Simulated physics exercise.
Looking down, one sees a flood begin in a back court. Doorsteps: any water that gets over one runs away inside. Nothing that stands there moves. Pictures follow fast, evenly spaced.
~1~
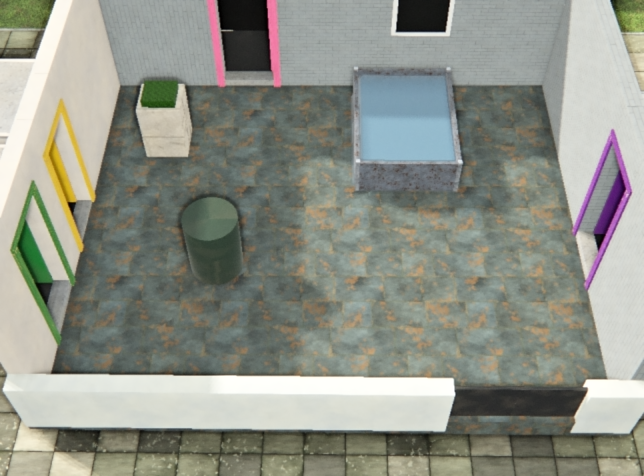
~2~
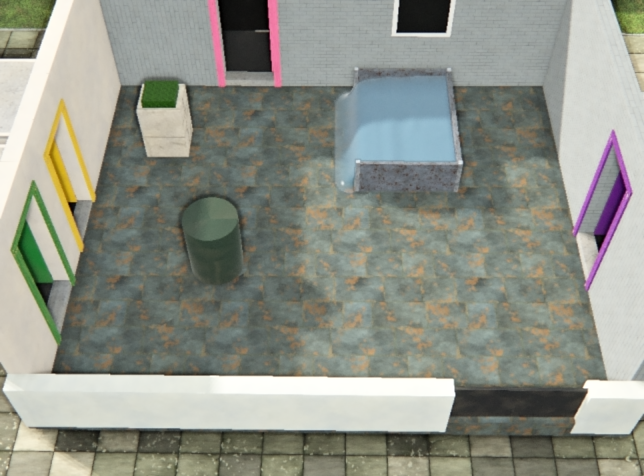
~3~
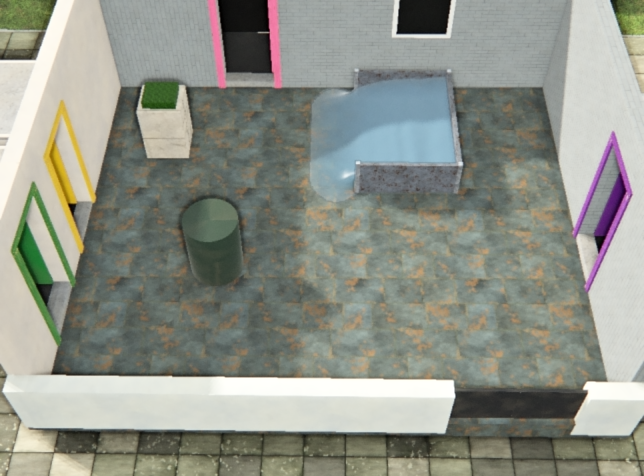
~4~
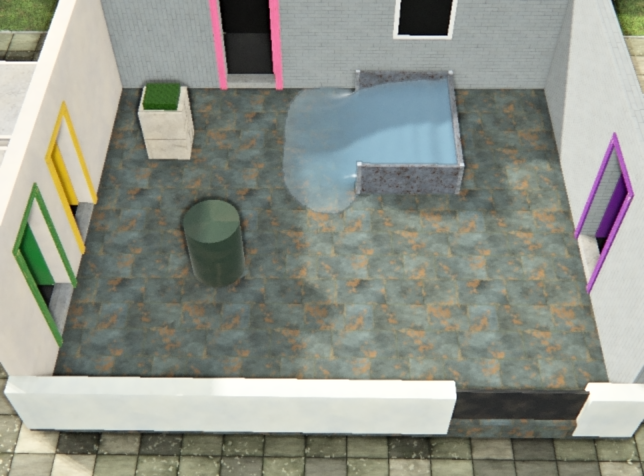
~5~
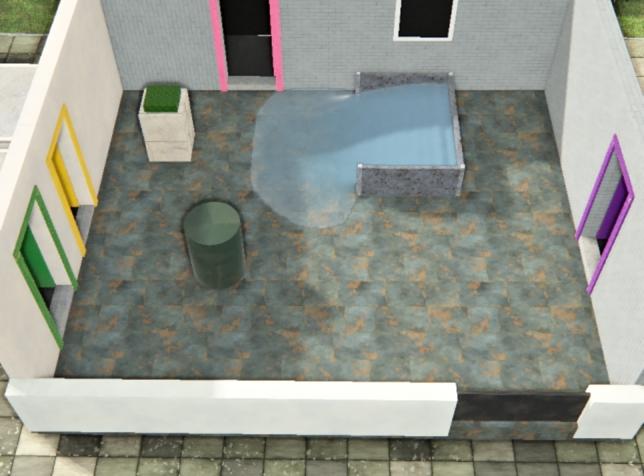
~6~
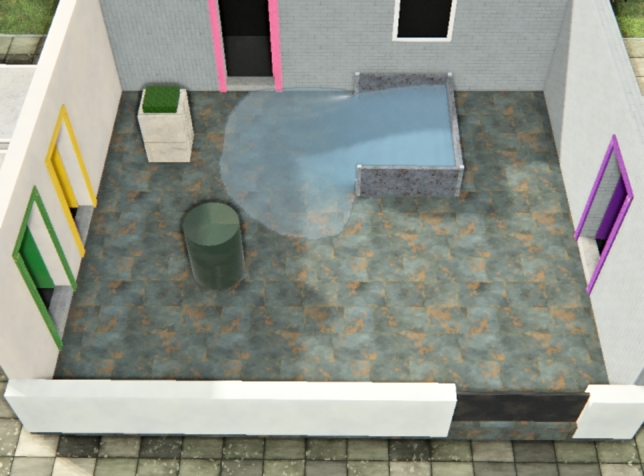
Back courtyard seen from above, water pouring from the left side of a stone tank and spreading across the tiled floor.
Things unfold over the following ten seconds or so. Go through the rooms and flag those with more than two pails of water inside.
Green door: At most two buckets. Yellow door: Over two buckets. Pink door: At most two buckets. Purple door: At most two buckets.
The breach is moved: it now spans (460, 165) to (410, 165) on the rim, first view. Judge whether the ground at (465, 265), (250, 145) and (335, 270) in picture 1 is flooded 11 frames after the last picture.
Point by point: Swamped, untouched and swamped.
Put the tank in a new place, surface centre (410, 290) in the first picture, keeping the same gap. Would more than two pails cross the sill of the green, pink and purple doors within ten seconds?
As I see it, the green door runs past the limit, the pink door remains below and the purple door remains below.
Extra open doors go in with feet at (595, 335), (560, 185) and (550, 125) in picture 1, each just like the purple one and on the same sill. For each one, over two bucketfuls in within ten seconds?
Stays below the line; stays below the line; stays below the line.
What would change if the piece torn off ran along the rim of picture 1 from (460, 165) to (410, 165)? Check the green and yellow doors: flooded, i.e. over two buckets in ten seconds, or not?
In that case the green door undershoots, while the yellow door undershoots.
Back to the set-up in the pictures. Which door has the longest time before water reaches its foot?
Answer - the purple one.
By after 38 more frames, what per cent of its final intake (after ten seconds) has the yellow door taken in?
Around 95 percent.
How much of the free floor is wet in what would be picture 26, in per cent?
Close to 40 in a hundred, I think.
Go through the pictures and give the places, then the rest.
The open tank at (405, 117) is whole and still, in the first picture.
The front is at (344, 96), out from the gap at (358, 132), in the second picture.
The front is at (331, 93), out from the gap at (358, 135), in the third picture.
The front is at (313, 89), out from the gap at (359, 137), in the fourth picture.
The front is at (280, 92), out from the gap at (360, 139), in the fifth picture.
Water pours out at (359, 140) and has run to (227, 180), in the sixth picture.
A moment on, water covers 30 % of the floor; the green door not reached, the yellow door not reached, the pink door wet at the sill, nothing in, the purple door not reached.
Next, water covers 35 % of the floor; the green door not reached, the yellow door under two buckets in, the pink door wet at the sill, nothing in, the purple door not reached.
Then, water covers 40 % of the floor; the green door wet at the sill, nothing in, the yellow door far over two buckets in, the pink door wet at the sill, nothing in, the purple door not reached.
Later, water covers 55 % of the floor; the green door wet at the sill, nothing in, the yellow door far over two buckets in, the pink door wet at the sill, nothing in, the purple door not reached.
In the end, water covers 80 % of the floor; the green door wet at the sill, nothing in, the yellow door far over two buckets in, the pink door wet at the sill, nothing in, the purple door wet at the sill, nothing in.
